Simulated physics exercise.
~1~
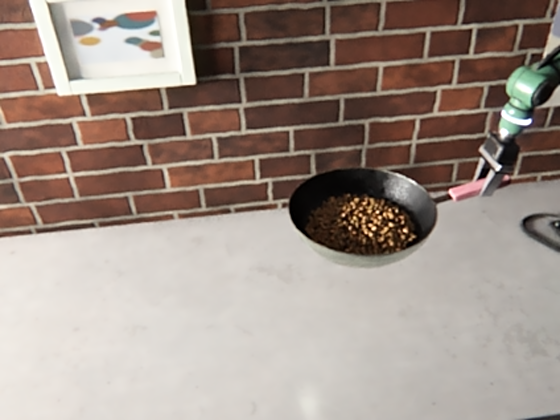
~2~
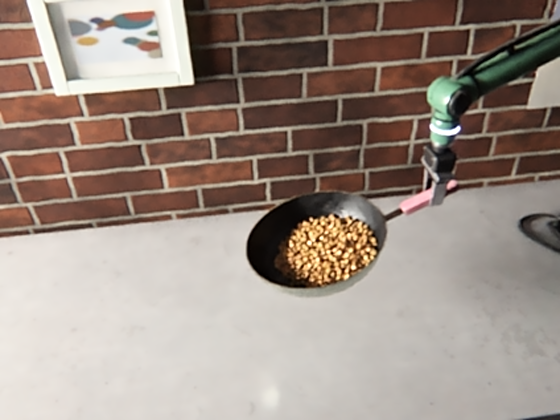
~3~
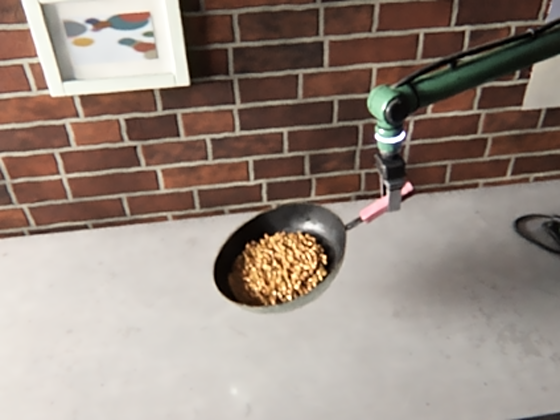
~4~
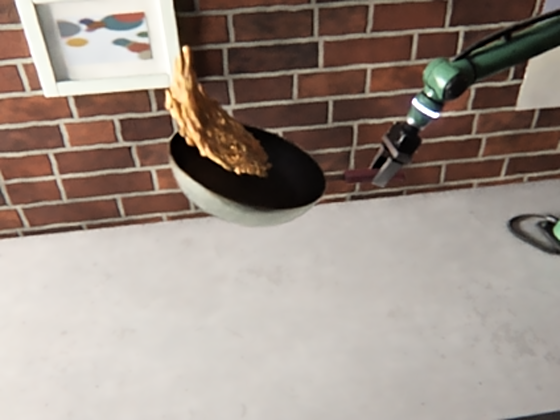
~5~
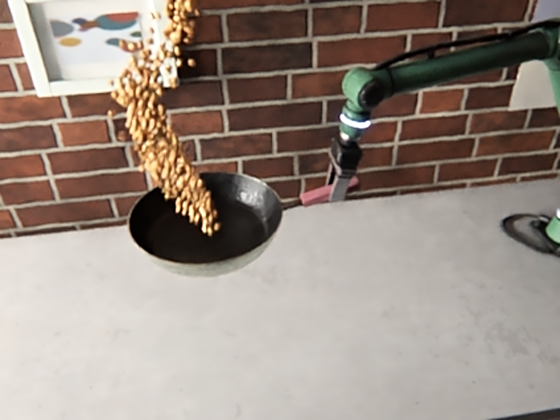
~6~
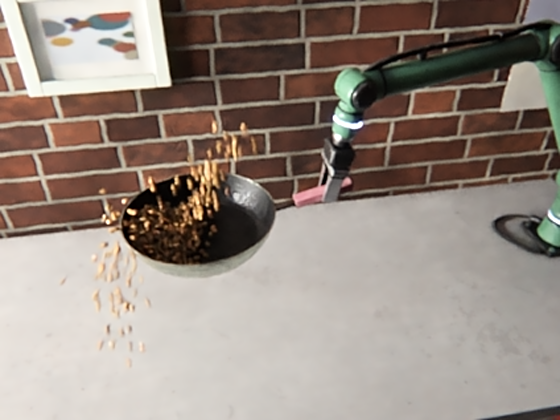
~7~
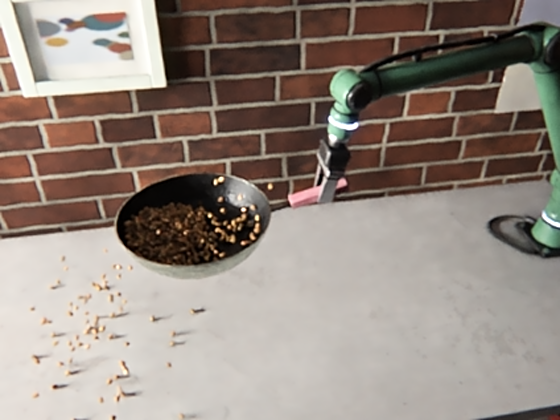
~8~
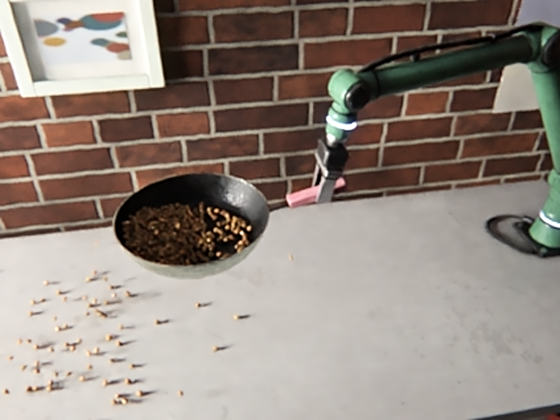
To begin with, a green robot arm grips the pink handle of a dark frying pan holding a heap of small brown beans, above a pale grey table before a brick wall. The arm carries the pan left and lower, leaning it. It then swings the pan up, and the beans slide over the far side and fly upward in a long stream. As the pan levels, most drop back into it, while others spill past its left edge. The arm stops, with many beans in the pan and dozens scattered across the table.
